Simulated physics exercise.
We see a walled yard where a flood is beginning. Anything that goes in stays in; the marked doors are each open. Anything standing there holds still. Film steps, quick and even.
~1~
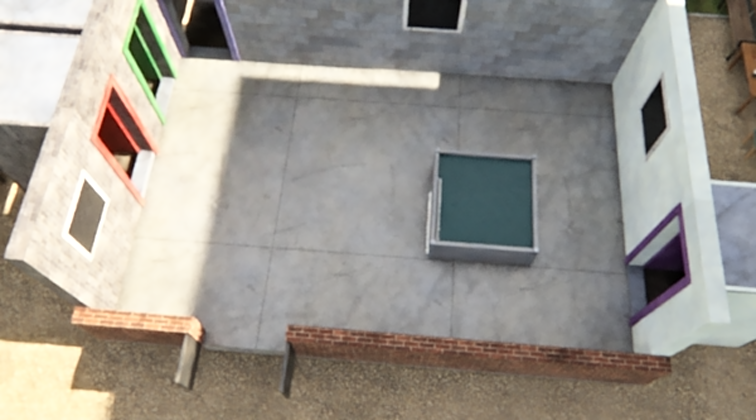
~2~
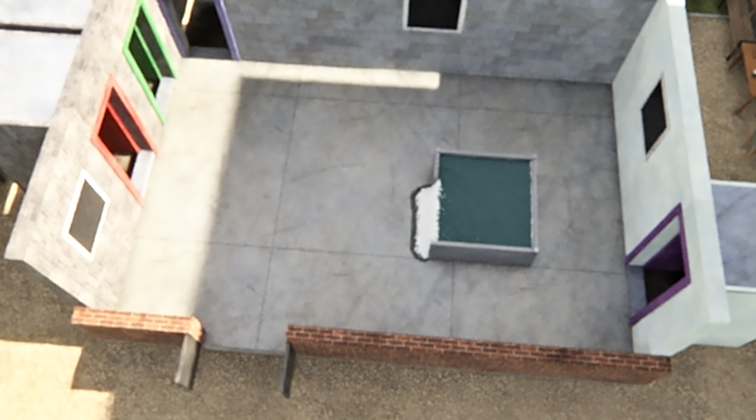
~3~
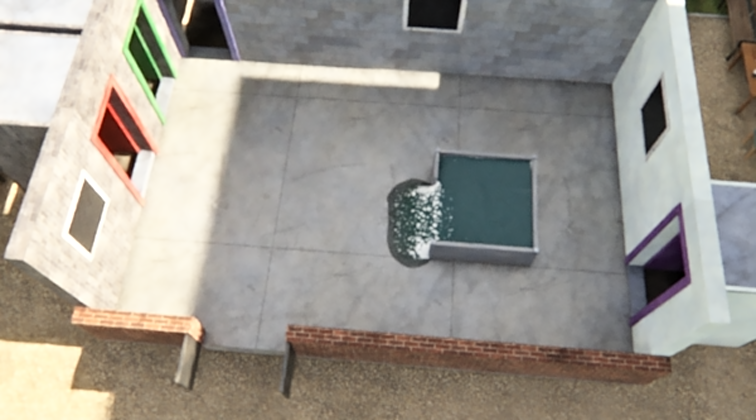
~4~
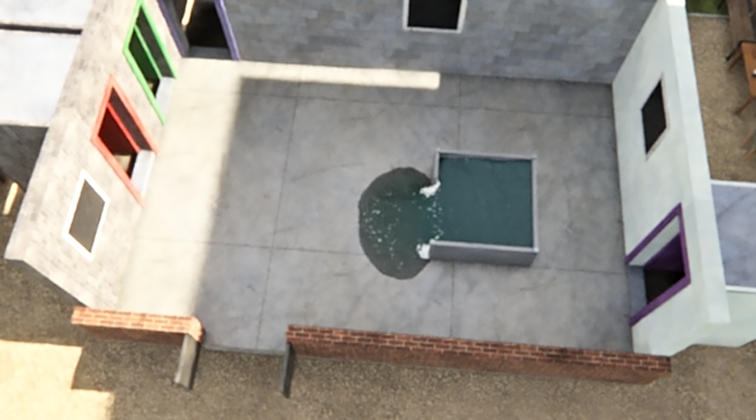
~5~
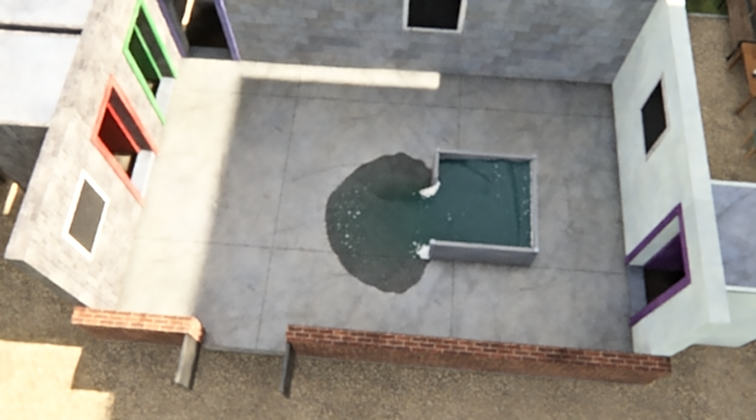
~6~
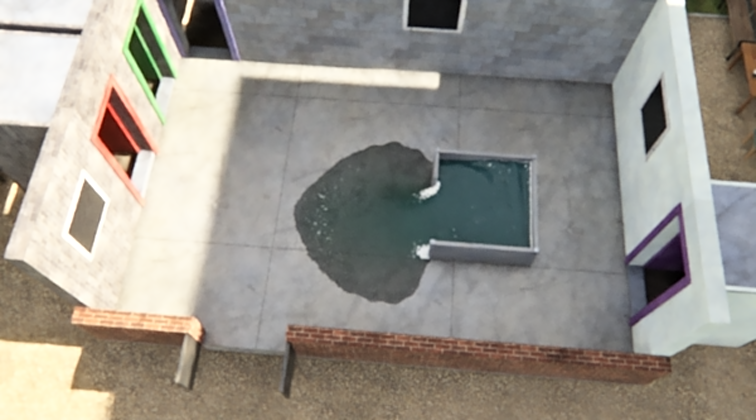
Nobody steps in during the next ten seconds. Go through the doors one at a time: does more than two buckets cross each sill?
Blue door: Over two buckets, red door: Two buckets at most, green door: Over two buckets, purple door: Two buckets at most.
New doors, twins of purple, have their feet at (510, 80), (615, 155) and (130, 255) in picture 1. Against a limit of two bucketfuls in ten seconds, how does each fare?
Well, the first remains within bounds, the next remains within bounds, and the last breaks the limit.
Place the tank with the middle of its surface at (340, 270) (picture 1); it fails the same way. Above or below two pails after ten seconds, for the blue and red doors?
Blue door tops it, red door misses it.
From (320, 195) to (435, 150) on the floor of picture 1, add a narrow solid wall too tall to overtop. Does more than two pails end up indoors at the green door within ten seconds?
Note - green door does not reach it.
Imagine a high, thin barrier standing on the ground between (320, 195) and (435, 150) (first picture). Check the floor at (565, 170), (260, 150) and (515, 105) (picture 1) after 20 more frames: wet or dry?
Results in order: Bone-dry / bone-dry / bone-dry.
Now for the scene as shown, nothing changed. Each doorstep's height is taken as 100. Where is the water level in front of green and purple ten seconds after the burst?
First 180 percent, then 0 percent.
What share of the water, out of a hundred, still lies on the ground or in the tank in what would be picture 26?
My figure: Some 94 per cent.
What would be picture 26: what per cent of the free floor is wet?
Estimated share: Around 50 %.
A moment on, water covers 25 % of the floor; the blue door not reached, the red door not reached, the green door not reached, the purple door not reached.
Next, water covers 45 % of the floor; the blue door not reached, the red door wet at the sill, nothing in, the green door not reached, the purple door not reached.
Then, water covers 50 % of the floor; the blue door wet at the sill, nothing in, the red door under two buckets in, the green door under two buckets in, the purple door not reached.
Later, water covers 45 % of the floor; the blue door over two buckets in, the red door under two buckets in, the green door over two buckets in, the purple door not reached.
In the end, water covers 50 % of the floor; the blue door far over two buckets in, the red door under two buckets in, the green door over two buckets in, the purple door not reached.
